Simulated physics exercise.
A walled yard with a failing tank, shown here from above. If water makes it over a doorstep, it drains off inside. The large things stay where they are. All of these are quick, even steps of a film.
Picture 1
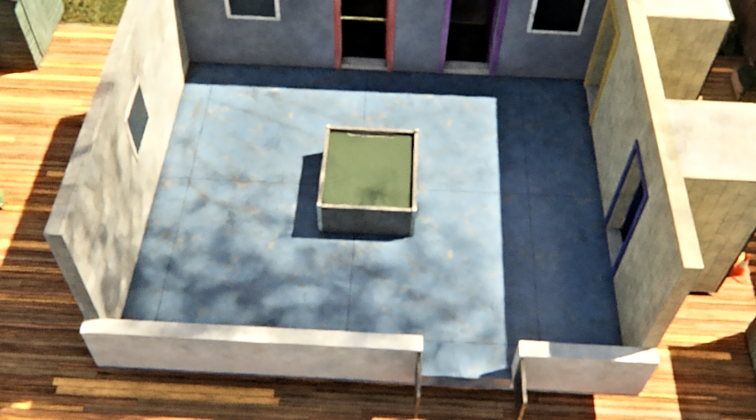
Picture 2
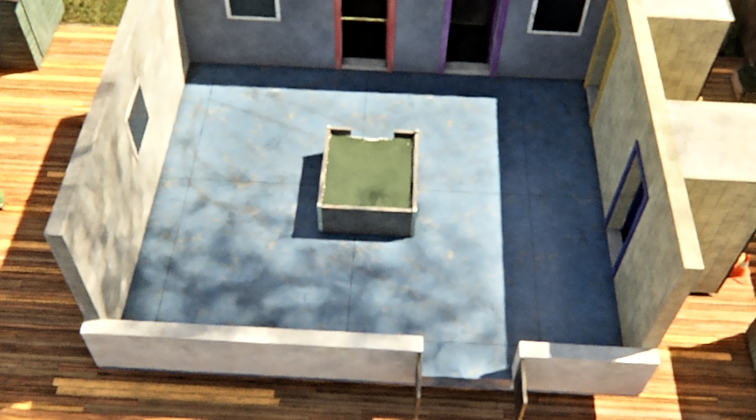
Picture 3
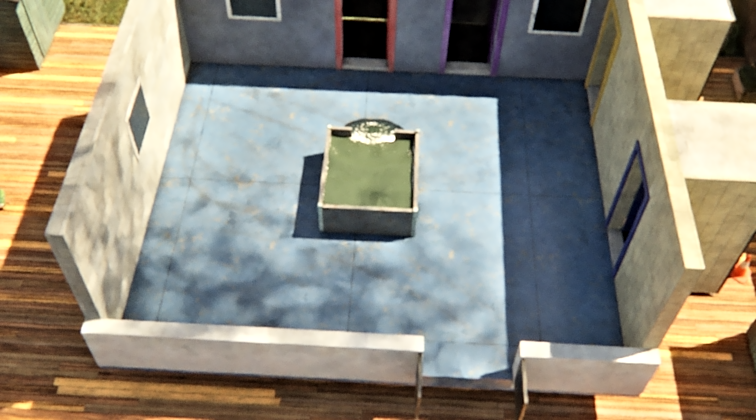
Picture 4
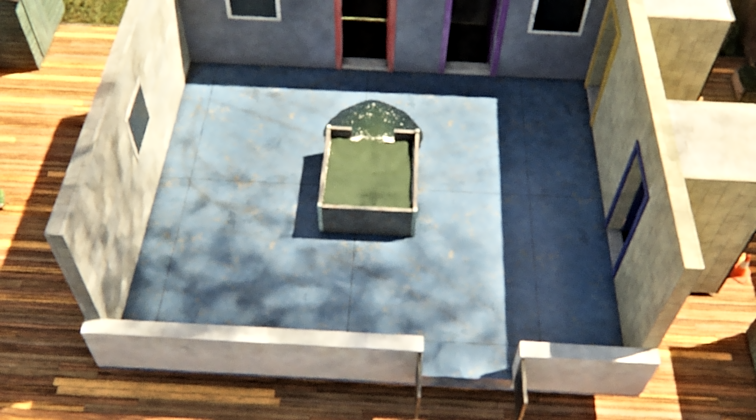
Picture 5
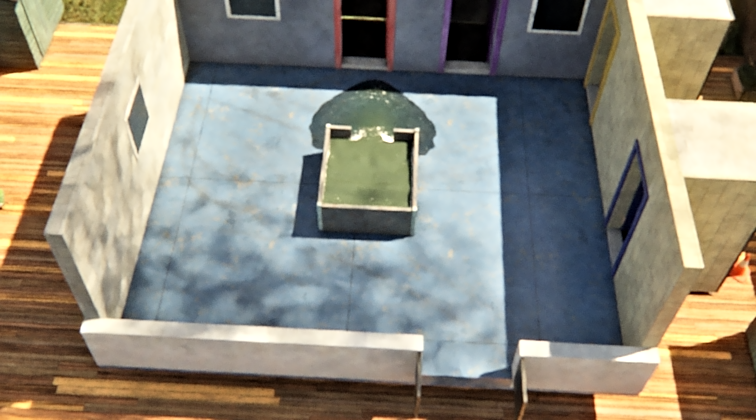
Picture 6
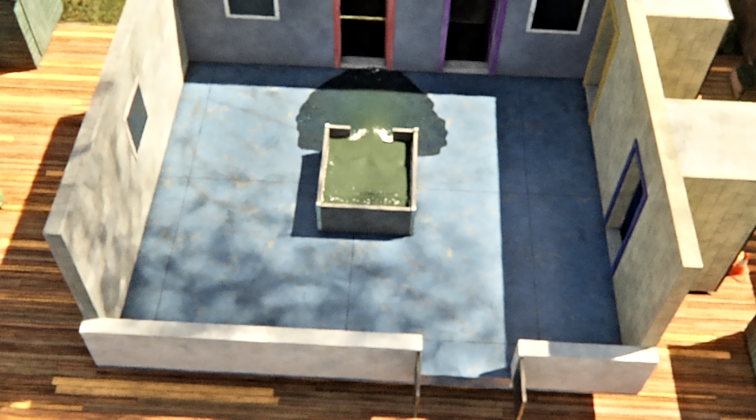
Green water breaks through a gap in the far side of a square, pale-walled open tank and spreads across the floor behind it in a widening, dark, rounded sheet, while the level inside drops somewhat. The tank stands near the middle of a blue-floored walled yard, with red and purple doorways behind and wooden planks outside. The view from above stays still.
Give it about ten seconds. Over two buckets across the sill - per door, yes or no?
Red door yes, blue door no, yellow door no, purple door no.
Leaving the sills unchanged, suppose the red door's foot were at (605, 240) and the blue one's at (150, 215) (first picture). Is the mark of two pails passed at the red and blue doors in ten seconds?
Taking them in turn, the red door remains below the limit and the blue door remains below the limit.
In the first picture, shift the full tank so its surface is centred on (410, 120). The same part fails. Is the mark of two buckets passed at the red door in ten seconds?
Checking them one by one, the red door crosses the line.
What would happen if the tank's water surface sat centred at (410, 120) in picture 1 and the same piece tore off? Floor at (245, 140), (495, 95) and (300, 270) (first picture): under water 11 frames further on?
Check in sequence: Still parched, soaked through, still parched.
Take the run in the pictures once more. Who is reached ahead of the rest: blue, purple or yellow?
The one in purple, before the others.
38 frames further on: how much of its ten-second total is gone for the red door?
Near 100 in a hundred.
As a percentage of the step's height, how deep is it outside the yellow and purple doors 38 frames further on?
Around 80 in a hundred for the first and 40 in a hundred for the second.
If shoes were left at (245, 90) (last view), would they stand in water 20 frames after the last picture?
My call: Swamped.
A moment on, water covers 15 % of the floor; the red door over two buckets in, the blue door not reached, the yellow door not reached, the purple door wet at the sill, nothing in.
Next, water covers 20 % of the floor; the red door far over two buckets in, the blue door not reached, the yellow door not reached, the purple door wet at the sill, nothing in.
Then, water covers 30 % of the floor; the red door far over two buckets in, the blue door not reached, the yellow door under two buckets in, the purple door under two buckets in.
Later, water covers 50 % of the floor; the red door far over two buckets in, the blue door wet at the sill, nothing in, the yellow door under two buckets in, the purple door under two buckets in.
In the end, water covers 80 % of the floor; the red door far over two buckets in, the blue door wet at the sill, nothing in, the yellow door under two buckets in, the purple door under two buckets in.
